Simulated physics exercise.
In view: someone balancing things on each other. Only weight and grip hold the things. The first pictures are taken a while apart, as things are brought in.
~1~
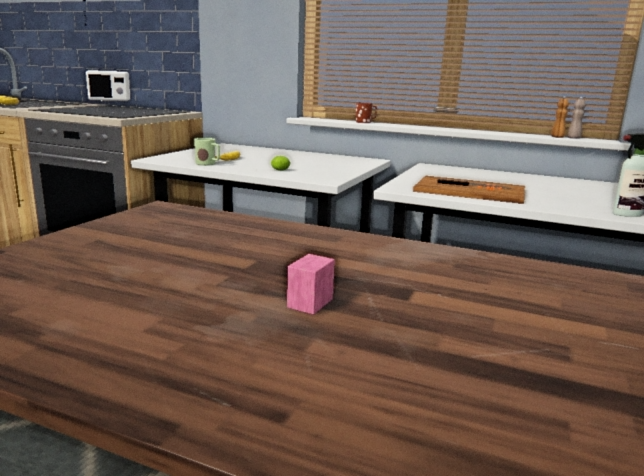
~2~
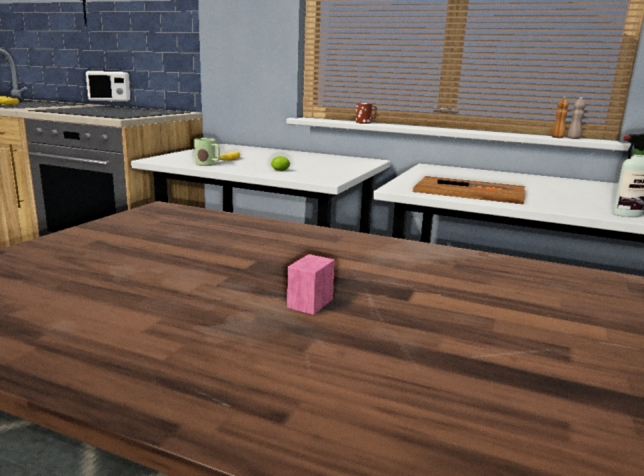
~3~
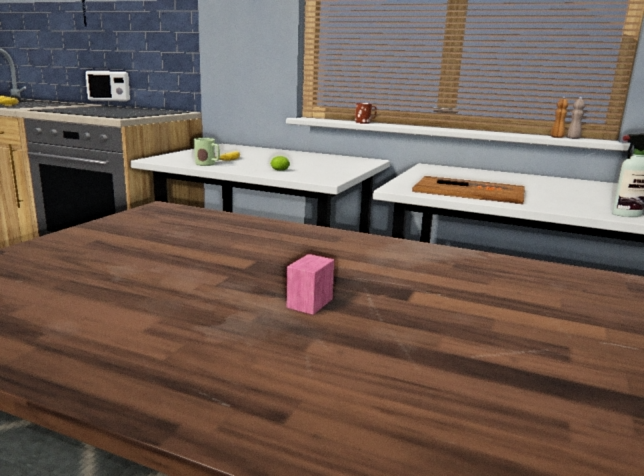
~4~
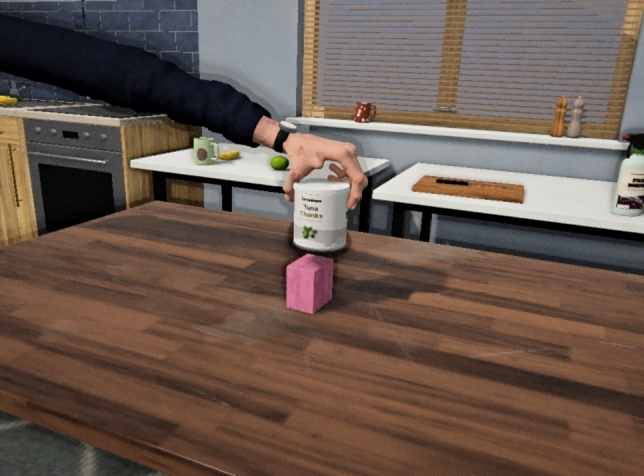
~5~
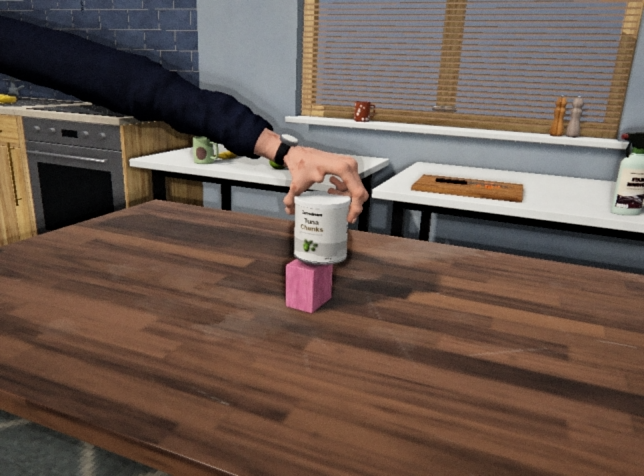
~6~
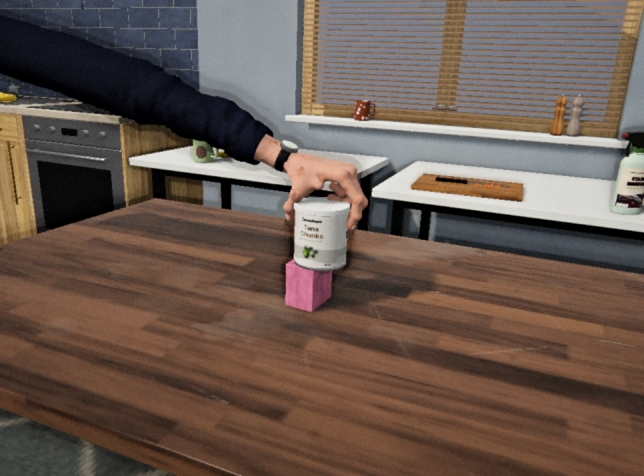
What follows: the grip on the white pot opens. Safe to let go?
In the end the pile holds.
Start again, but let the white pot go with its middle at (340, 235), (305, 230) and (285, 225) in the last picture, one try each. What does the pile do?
First, it comes apart; second, it holds; third, it gives way.
Then, 0.30 s past the last view, nothing moves.
Then, 0.70 s past the last view, white pot resting near (321, 234).
Finally, both still in place. Final places as the last picture's camera would see them, white pot near (321, 234). The pile keeps its balance.
